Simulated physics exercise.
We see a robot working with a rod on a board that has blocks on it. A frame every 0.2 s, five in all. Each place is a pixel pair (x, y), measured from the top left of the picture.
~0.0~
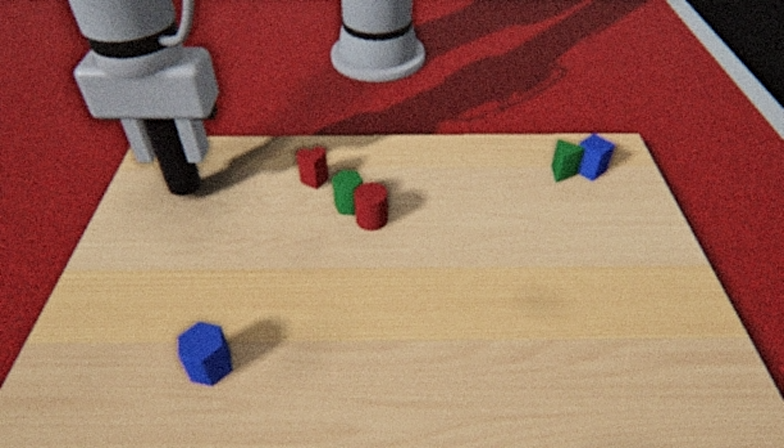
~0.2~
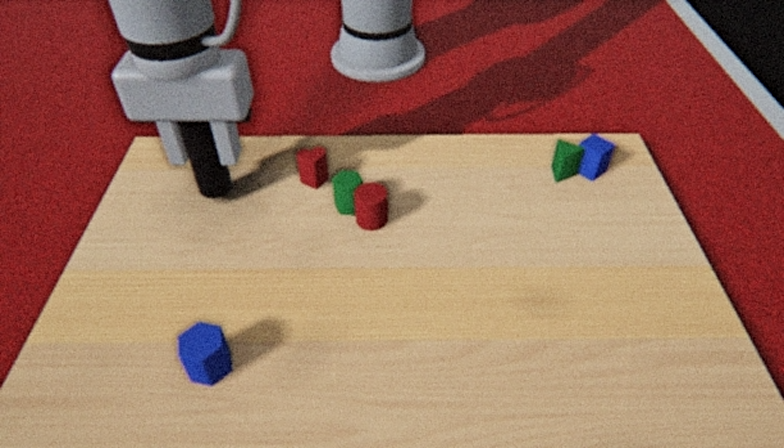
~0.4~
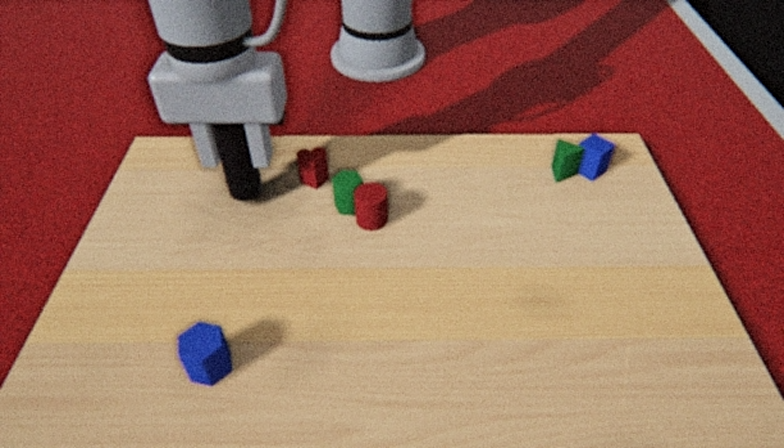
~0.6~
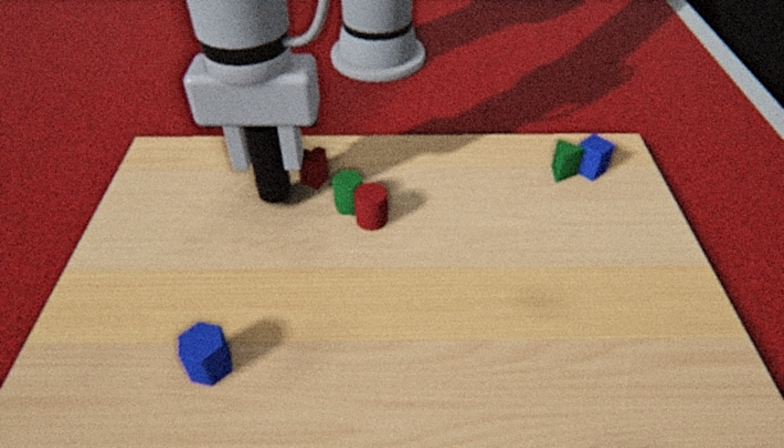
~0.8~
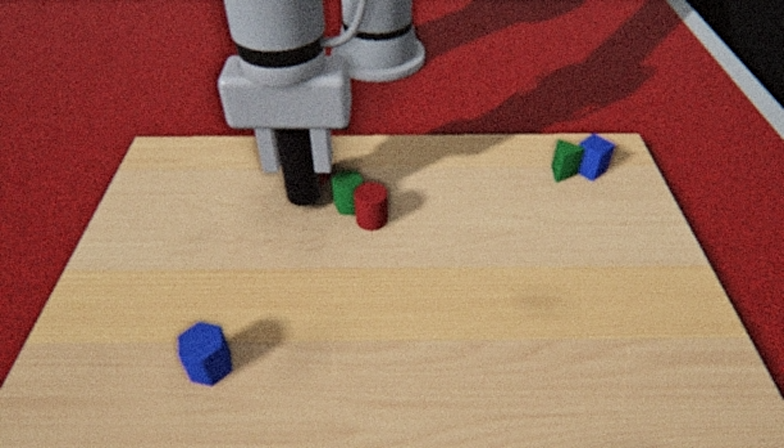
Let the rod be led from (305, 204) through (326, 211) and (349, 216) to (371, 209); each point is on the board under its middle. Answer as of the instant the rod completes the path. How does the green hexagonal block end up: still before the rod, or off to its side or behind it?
The rod pushes it to the end.
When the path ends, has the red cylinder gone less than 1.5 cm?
Short answer: No.
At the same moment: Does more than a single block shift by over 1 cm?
Yes
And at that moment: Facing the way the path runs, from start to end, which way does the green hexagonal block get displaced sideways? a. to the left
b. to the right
Answer: A.
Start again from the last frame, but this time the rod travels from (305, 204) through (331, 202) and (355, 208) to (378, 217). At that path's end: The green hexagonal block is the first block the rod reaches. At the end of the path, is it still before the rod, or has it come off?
At that point it is up front.
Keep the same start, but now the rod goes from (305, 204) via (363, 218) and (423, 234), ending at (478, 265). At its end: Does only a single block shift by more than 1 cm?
No.
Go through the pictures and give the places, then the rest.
The first picture shows lower end of the rod at (185, 186), tops of blocks, red heart block at (312, 153), green hexagonal block at (348, 179), red cylinder at (371, 192).
The second picture shows rod at (216, 189), blocks as before.
The third picture shows rod at (246, 191), blocks as before.
The fourth picture shows rod at (276, 194), blocks as before.
The fifth picture shows rod at (304, 196), red heart block hidden, green hexagonal block at (348, 179), red cylinder at (371, 192).
The first path, step by step. Halfway along, rod at (337, 206); green hexagonal block at (364, 177); red cylinder at (381, 195).
At the end, rod at (371, 201); red heart block not moved; green hexagonal block at (395, 169), turned 30° anticlockwise; red cylinder at (398, 195).
